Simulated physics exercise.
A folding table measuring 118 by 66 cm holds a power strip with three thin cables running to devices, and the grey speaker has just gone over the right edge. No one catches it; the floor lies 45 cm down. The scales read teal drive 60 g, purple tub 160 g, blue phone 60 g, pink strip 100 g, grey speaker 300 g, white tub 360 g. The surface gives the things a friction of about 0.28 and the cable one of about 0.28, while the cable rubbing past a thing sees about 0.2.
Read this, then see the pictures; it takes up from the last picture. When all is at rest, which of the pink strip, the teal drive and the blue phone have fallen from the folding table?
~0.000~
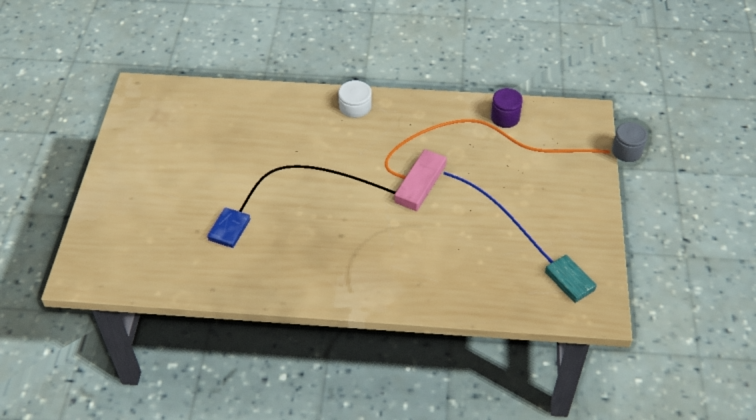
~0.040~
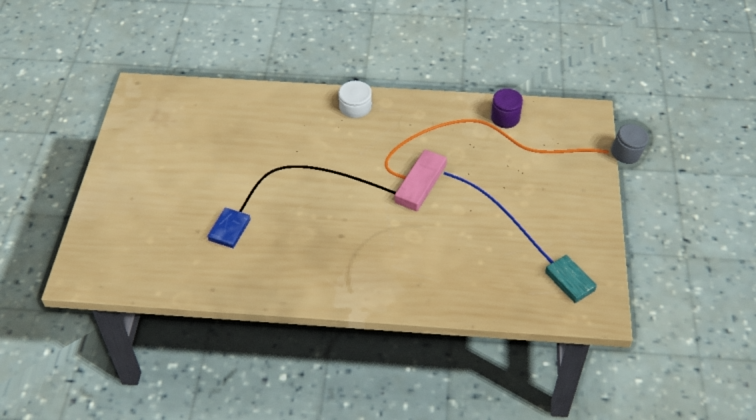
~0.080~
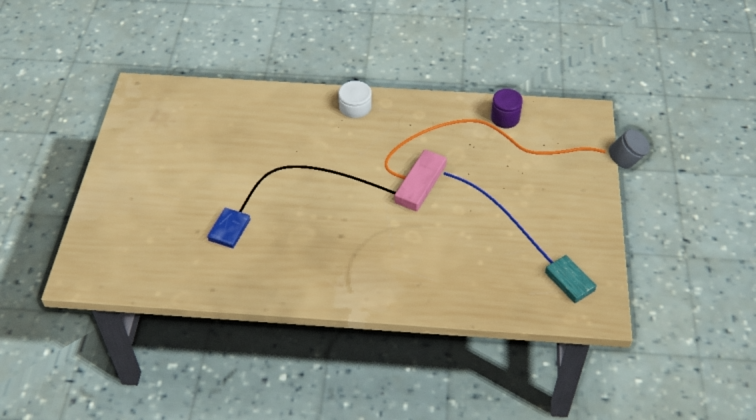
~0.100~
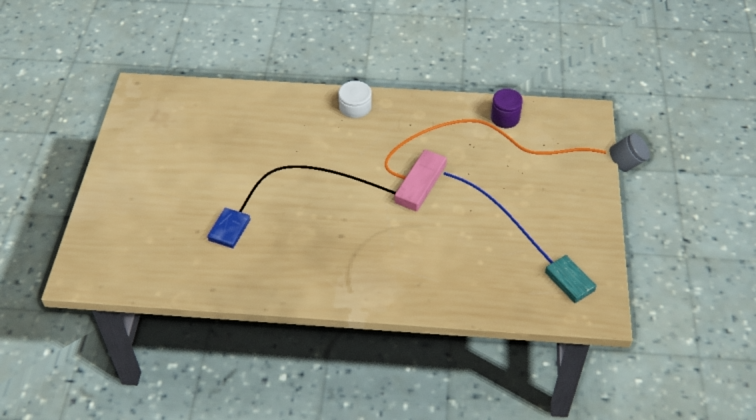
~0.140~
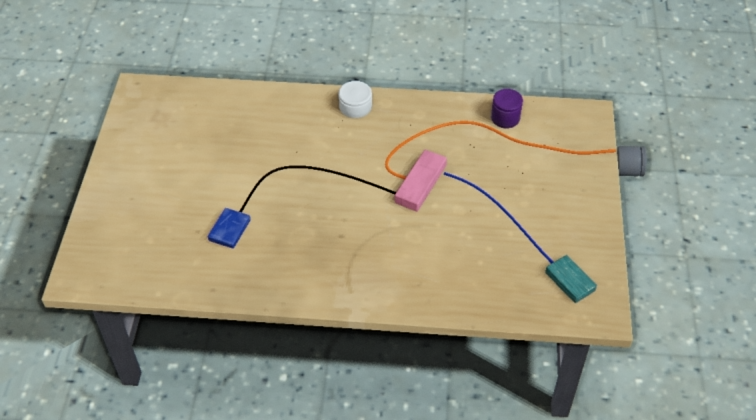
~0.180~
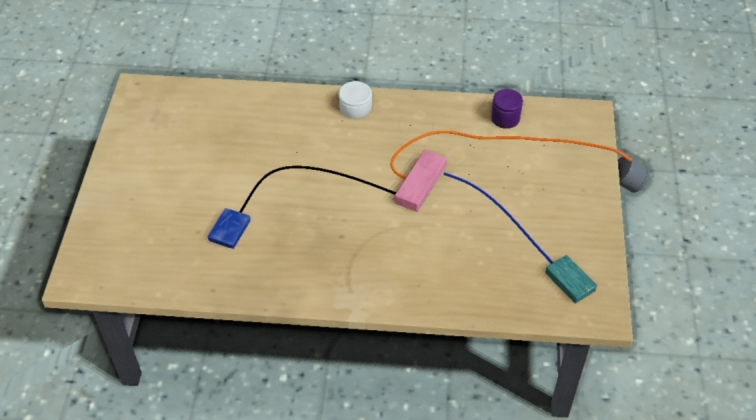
The pink strip is going to come down; the teal drive is going to come down; the blue phone is going to come down.
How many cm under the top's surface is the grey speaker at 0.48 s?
I'd put it at about 40 centimetres under.
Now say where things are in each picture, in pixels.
The first frame shows shows, pink strip (421, 175); teal drive (571, 275); blue phone (229, 225); orange cable runs through (420, 133) (471, 121) (519, 144) (574, 151).
The second frame shows shows, grey speaker (632, 135); orange cable runs through (472, 121) (573, 151).
The third frame shows shows, grey speaker (629, 149); orange cable runs through (471, 121) (570, 151).
The fourth frame shows shows, grey speaker (630, 153); orange cable runs through (471, 121) (571, 150).
The fifth frame shows shows, grey speaker (631, 161); orange cable runs through (473, 123) (580, 153).
The sixth frame shows shows, pink strip (421, 176); teal drive (572, 276); blue phone (229, 226); orange cable runs through (430, 134) (486, 138) (542, 140) (599, 146).
At 0.5 s, the strip's end of the orange cable at (543, 184); blue phone 31 cm off its start, pink strip 26 cm off its start, grey speaker over the edge.
At 0.8 s, the strip has left the top; blue phone 87 cm off its start, pink strip over the edge, teal drive 3 cm off its start.
At 1.1 s, the strip has left the top; blue phone over the edge, pink strip over the edge, teal drive over the edge.
At 1.4 s, the strip has left the top; blue phone over the edge, pink strip over the edge, teal drive over the edge.
At 2.6 s, the strip has left the top; blue phone over the edge, pink strip over the edge, teal drive over the edge, grey speaker over the edge.
